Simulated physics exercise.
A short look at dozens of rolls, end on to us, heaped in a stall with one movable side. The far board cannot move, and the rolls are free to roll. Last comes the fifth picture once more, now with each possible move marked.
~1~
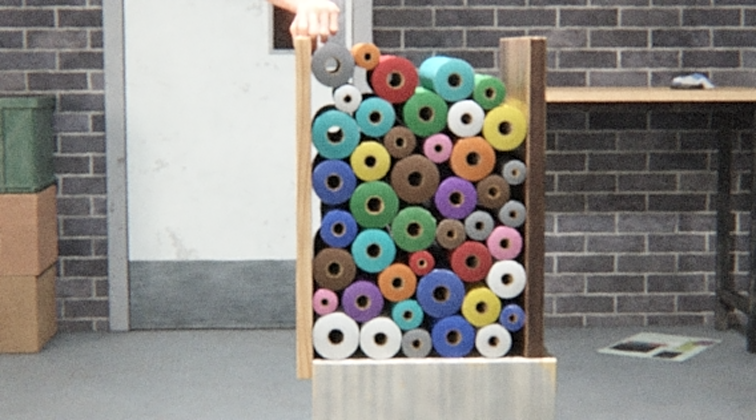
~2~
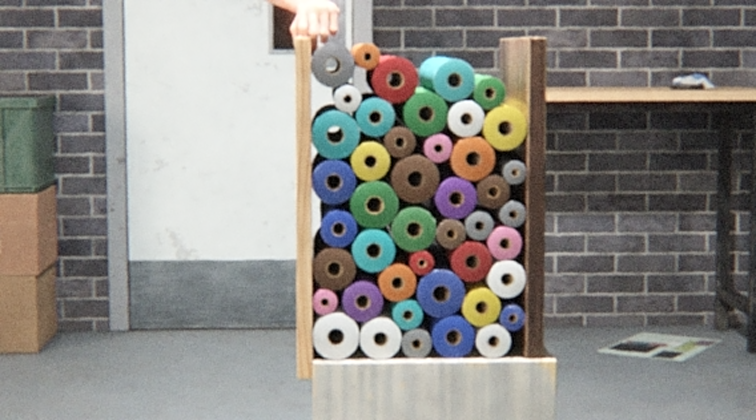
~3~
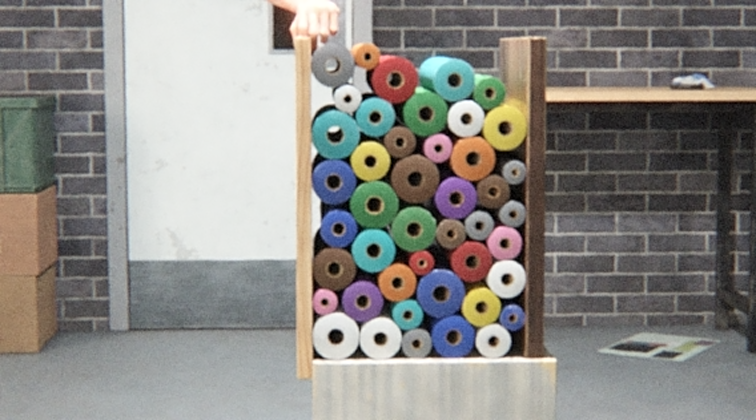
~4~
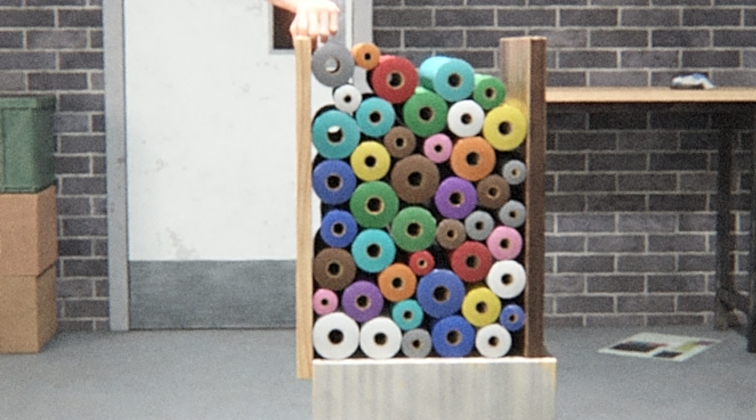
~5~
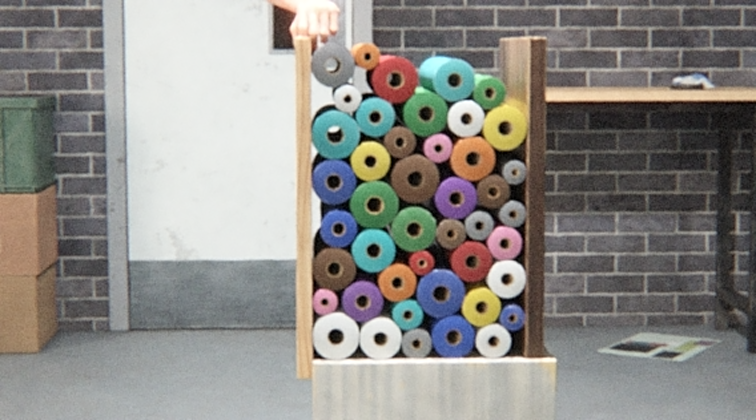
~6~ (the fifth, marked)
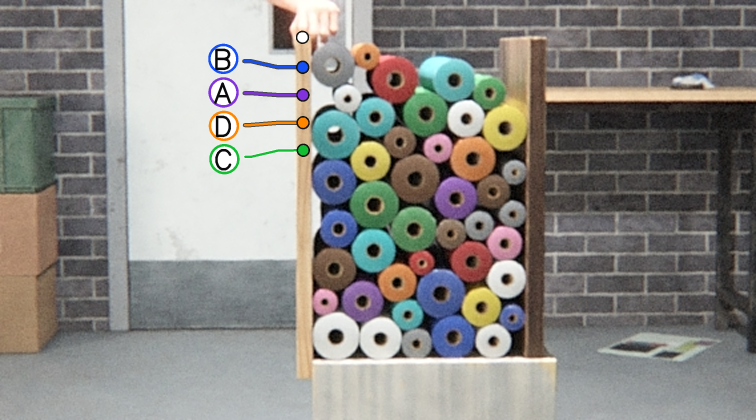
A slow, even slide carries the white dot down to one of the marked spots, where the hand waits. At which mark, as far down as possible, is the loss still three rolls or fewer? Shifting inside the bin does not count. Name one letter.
C is the limit.
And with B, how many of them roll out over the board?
The count is none.
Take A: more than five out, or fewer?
At A, fewer than five.
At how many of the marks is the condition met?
The number is four.
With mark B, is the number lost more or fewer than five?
It loses fewer than five.
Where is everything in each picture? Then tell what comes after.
In the first frame, a grey roll (513, 214); a turquoise roll (335, 135); a yellow roll (505, 128).
In the second frame, a yellow roll (505, 128); a grey roll (333, 66).
In the third frame, side board (305, 196); a white roll (336, 336).
In the fourth frame, a turquoise roll (408, 315); a yellow roll (482, 308).
In the fifth frame, a red roll (472, 262); a brown roll (451, 234); a grey roll (513, 214).
On the copy, A at (303, 95); B at (303, 67); C at (303, 150); D at (303, 123); the white dot at (303, 37).
On C. First, top of the board (310, 88).
Then, top of the board (311, 147).
Finally, top of the board (311, 150), one out over the board.
By contrast, A none out over the board; B none out over the board; D none out over the board.
